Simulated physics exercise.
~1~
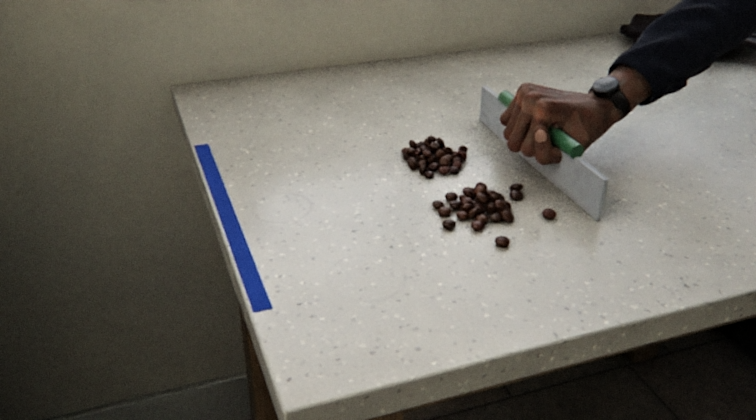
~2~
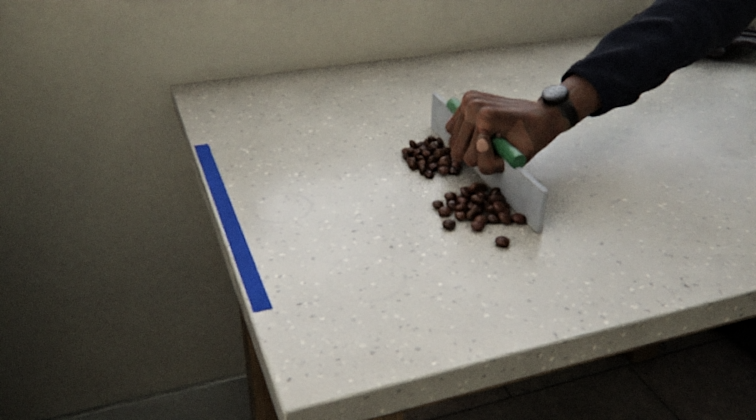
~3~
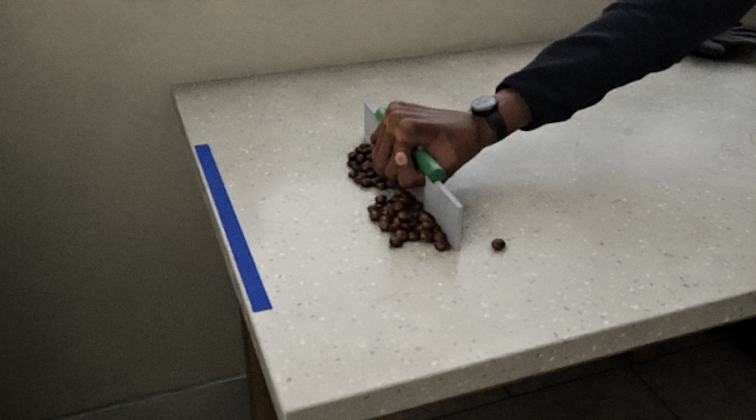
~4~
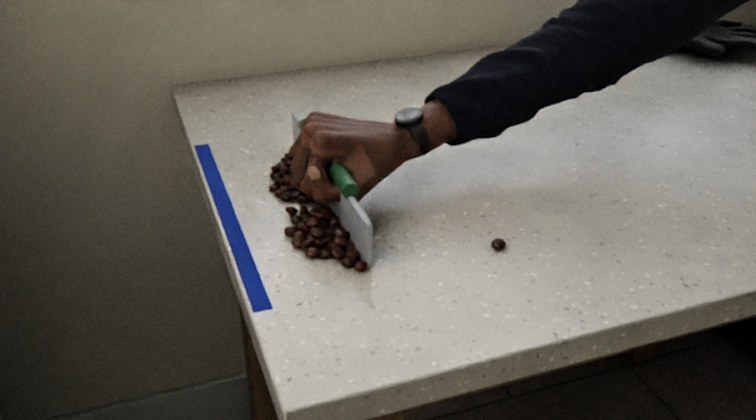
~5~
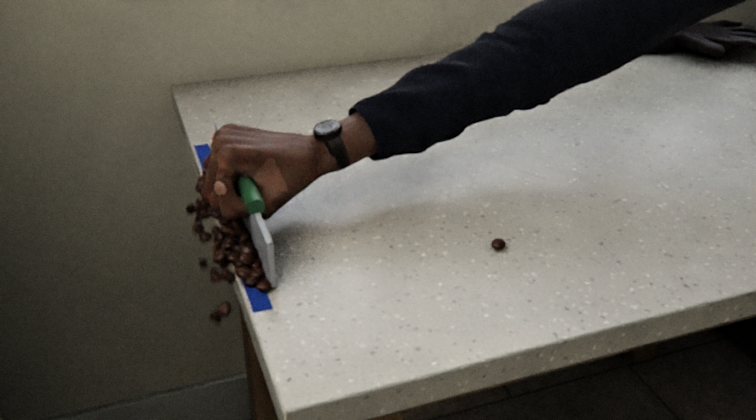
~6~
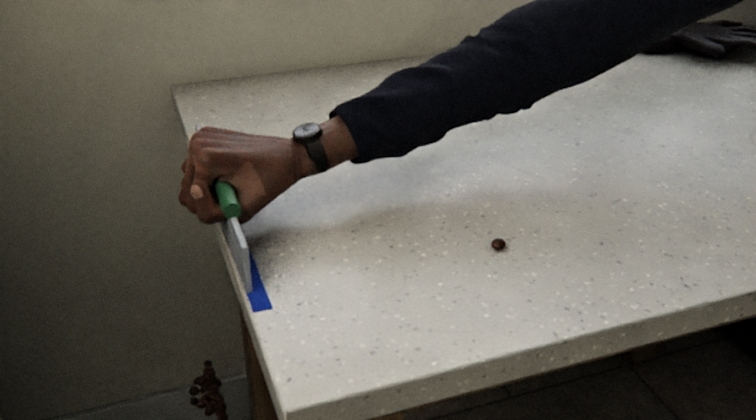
At first, two small piles of dark brown beans sit on a pale speckled table, and a hand wearing a watch holds a green-handled scraper to their right. The hand moves the scraper left until it meets both piles. It then pushes them together across the top, leaving a single bean behind. The piles bunch up against the blade as they near the blue tape along the left end. At the tape, beans spill over the edge in a cluster. Finally, the scraper rests at the tape, the last visible beans drop below the tabletop, and the lone bean stays put.
